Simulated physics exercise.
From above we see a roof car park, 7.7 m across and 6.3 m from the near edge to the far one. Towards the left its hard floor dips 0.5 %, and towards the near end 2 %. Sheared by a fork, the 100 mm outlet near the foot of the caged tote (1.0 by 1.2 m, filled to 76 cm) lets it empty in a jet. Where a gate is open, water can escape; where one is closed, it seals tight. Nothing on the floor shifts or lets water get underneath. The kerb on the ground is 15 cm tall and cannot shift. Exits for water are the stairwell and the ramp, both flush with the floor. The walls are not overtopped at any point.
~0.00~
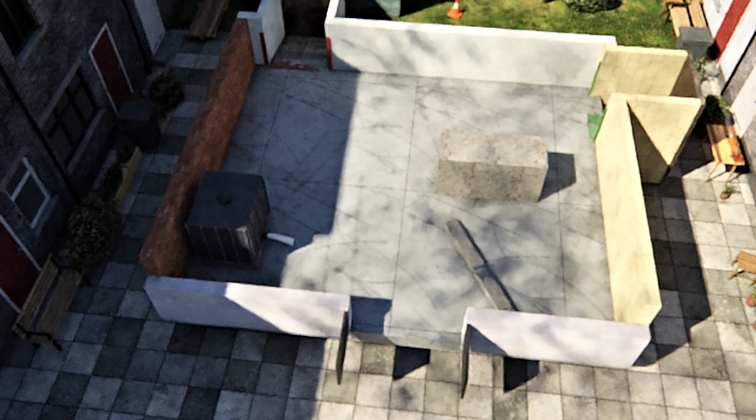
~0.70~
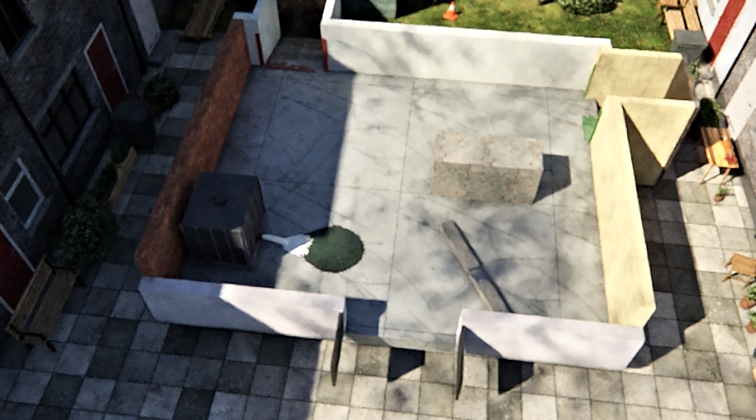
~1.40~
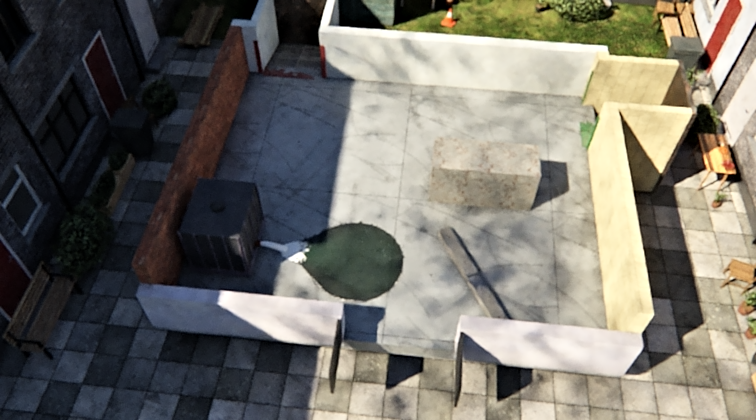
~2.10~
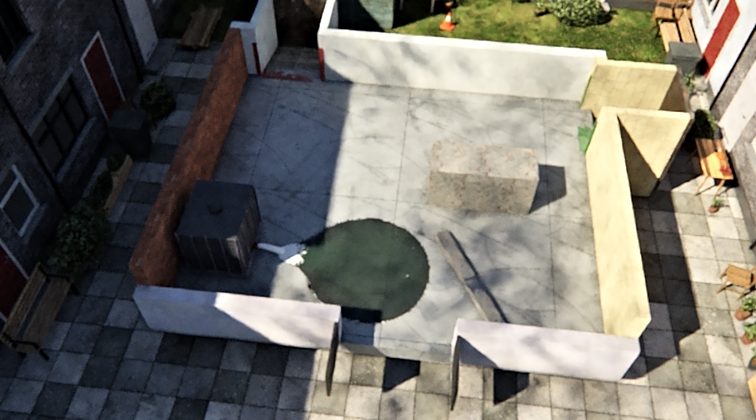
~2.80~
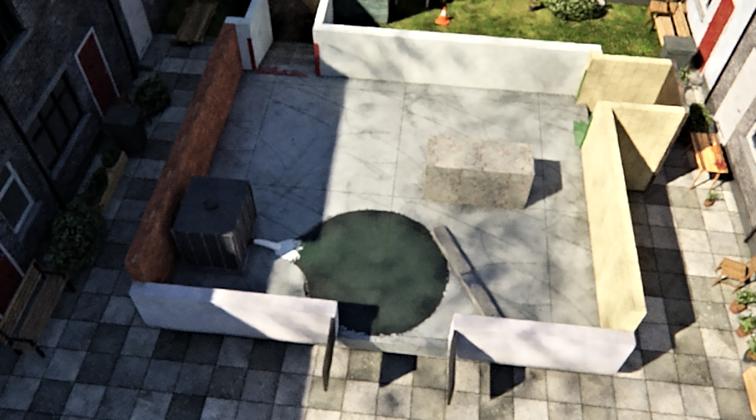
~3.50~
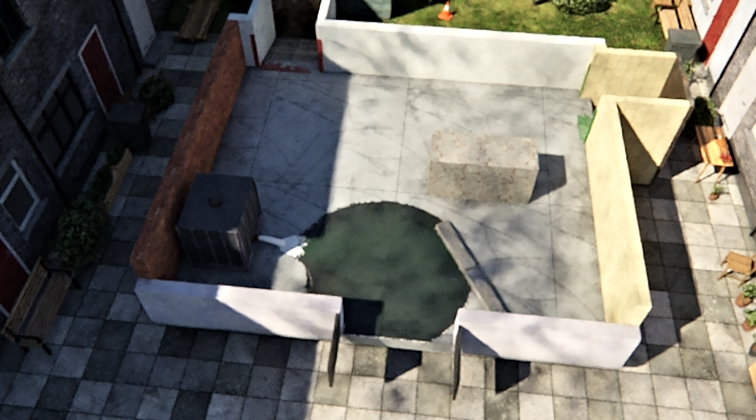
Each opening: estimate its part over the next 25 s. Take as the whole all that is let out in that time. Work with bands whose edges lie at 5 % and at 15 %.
By band, the gate receives more than 15 %; the flight of stairs down (marked green) receives less than 5 %; the ramp down (marked red) receives under 5 %.
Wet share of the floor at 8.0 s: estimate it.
Wet fraction: Around 20 %.
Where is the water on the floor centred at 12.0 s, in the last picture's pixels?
Centre of water: Approx. (410, 277).
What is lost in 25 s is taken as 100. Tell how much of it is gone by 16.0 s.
Around 55 percent by that point.
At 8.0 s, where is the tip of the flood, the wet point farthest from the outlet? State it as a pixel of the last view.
The farthest wet point sits close to (594, 344).
After 5.0 s water covers 15 % of the floor and is deepest (5 cm) near (293, 245); gone so far, the gate 2 %, the flight of stairs down (marked green) 0 %, the ramp down (marked red) 0 %.
After 8.0 s water covers 20 % of the floor and is deepest (5 cm) near (293, 245); gone so far, the gate 8 %, the flight of stairs down (marked green) 0 %, the ramp down (marked red) 0 %.
After 12.0 s water covers 25 % of the floor and is deepest (5 cm) near (293, 245); gone so far, the gate 20 %, the flight of stairs down (marked green) 0 %, the ramp down (marked red) 0 %.
After 16.0 s water covers 25 % of the floor and is deepest (6 cm) near (284, 245); gone so far, the gate 33 %, the flight of stairs down (marked green) 0 %, the ramp down (marked red) 0 %.
After 25.0 s water covers 30 % of the floor and is deepest (5 cm) near (284, 245); gone so far, the gate 61 %, the flight of stairs down (marked green) 0 %, the ramp down (marked red) 0 %.
